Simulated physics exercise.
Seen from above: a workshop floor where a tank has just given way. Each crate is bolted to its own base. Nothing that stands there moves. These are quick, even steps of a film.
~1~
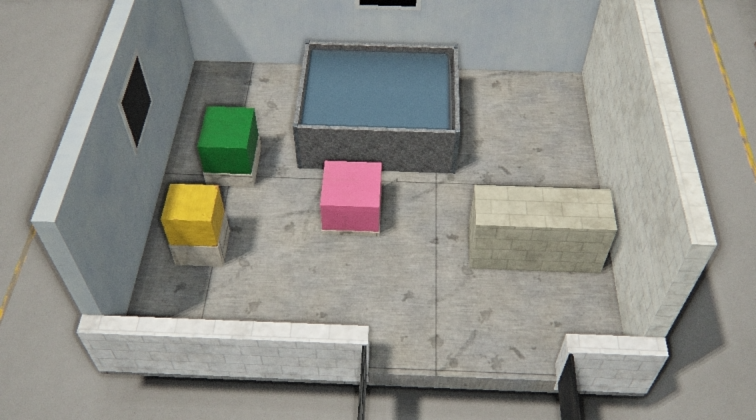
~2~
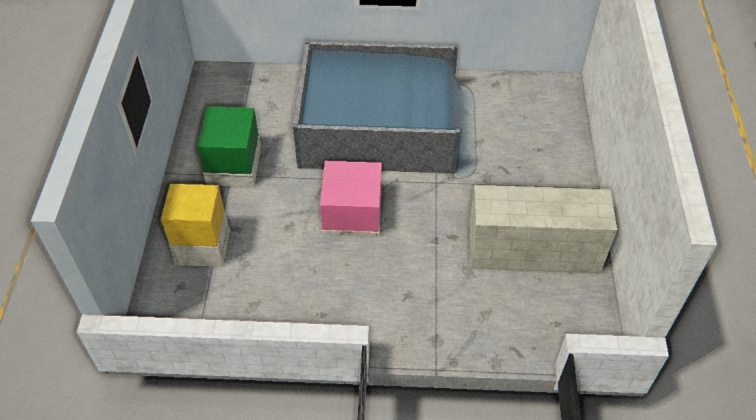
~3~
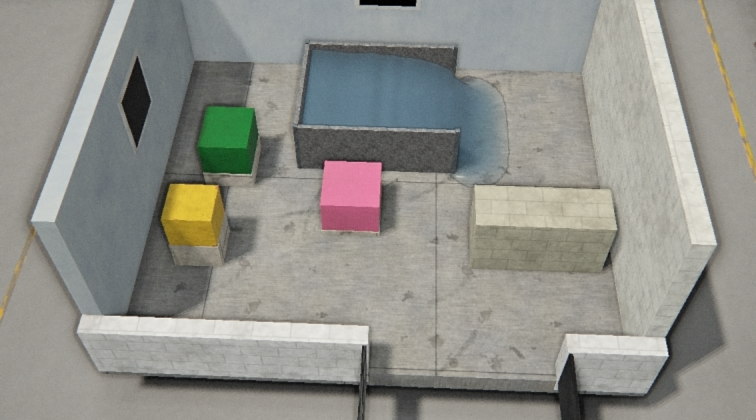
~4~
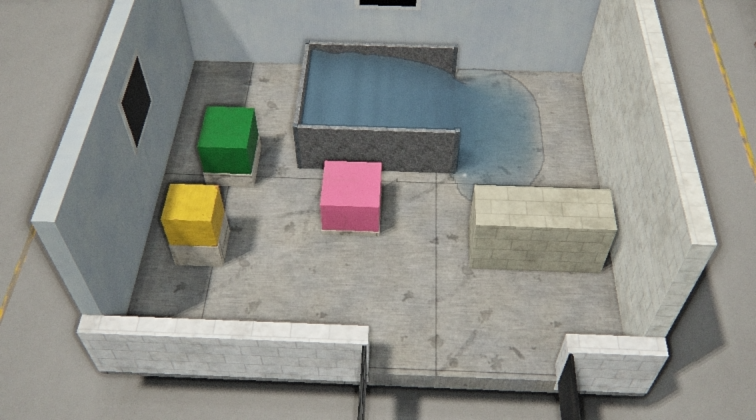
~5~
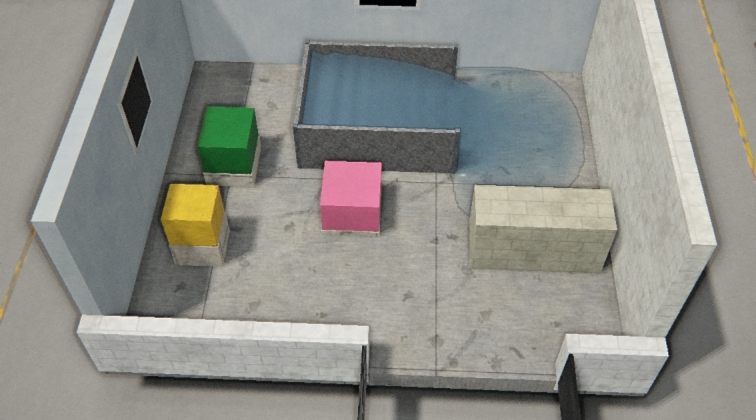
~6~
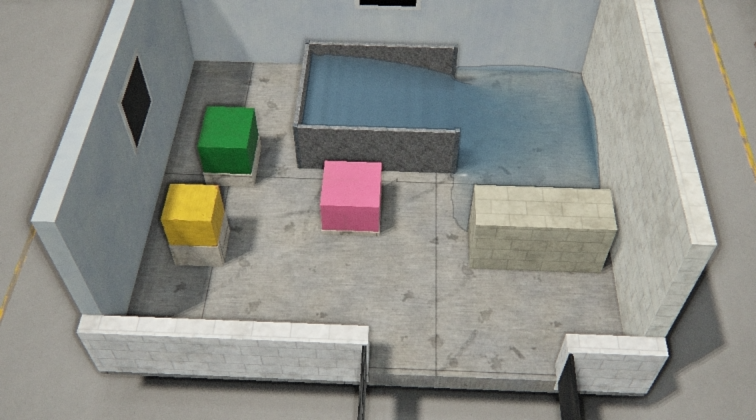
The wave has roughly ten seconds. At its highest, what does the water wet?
The yellow crate keeps dry; the pink crate is soaked; the green crate keeps dry.
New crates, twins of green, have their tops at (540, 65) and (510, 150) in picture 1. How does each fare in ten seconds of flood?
In turn: Ends up wet, gets wet.
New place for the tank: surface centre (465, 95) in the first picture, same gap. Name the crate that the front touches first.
I say the crate marked pink.
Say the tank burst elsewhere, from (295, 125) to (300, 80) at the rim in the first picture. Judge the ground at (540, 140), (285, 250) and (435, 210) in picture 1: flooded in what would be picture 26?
In turn: Not flooded, under water, not flooded.
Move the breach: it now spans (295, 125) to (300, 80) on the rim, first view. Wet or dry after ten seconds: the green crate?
In short: The green one ends up wet.
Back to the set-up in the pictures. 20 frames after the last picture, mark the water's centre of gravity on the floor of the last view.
Around (483, 153).
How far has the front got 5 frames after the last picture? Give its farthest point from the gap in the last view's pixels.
Around (616, 303).
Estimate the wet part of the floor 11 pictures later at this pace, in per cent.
About 30 per cent.
A moment on, water covers 25 % of the floor; the yellow crate not reached, the pink crate not reached, the green crate not reached.
Next, water covers 30 % of the floor; the yellow crate not reached, the pink crate not reached, the green crate not reached.
Then, water covers 55 % of the floor; the yellow crate not reached, the pink crate water round its plinth, the green crate not reached.
Later, water covers 90 % of the floor; the yellow crate water round its plinth, the pink crate water round its plinth, the green crate water round its plinth.
In the end, water covers 100 % of the floor; the yellow crate stayed above the water, the pink crate was topped, the green crate stayed above the water.
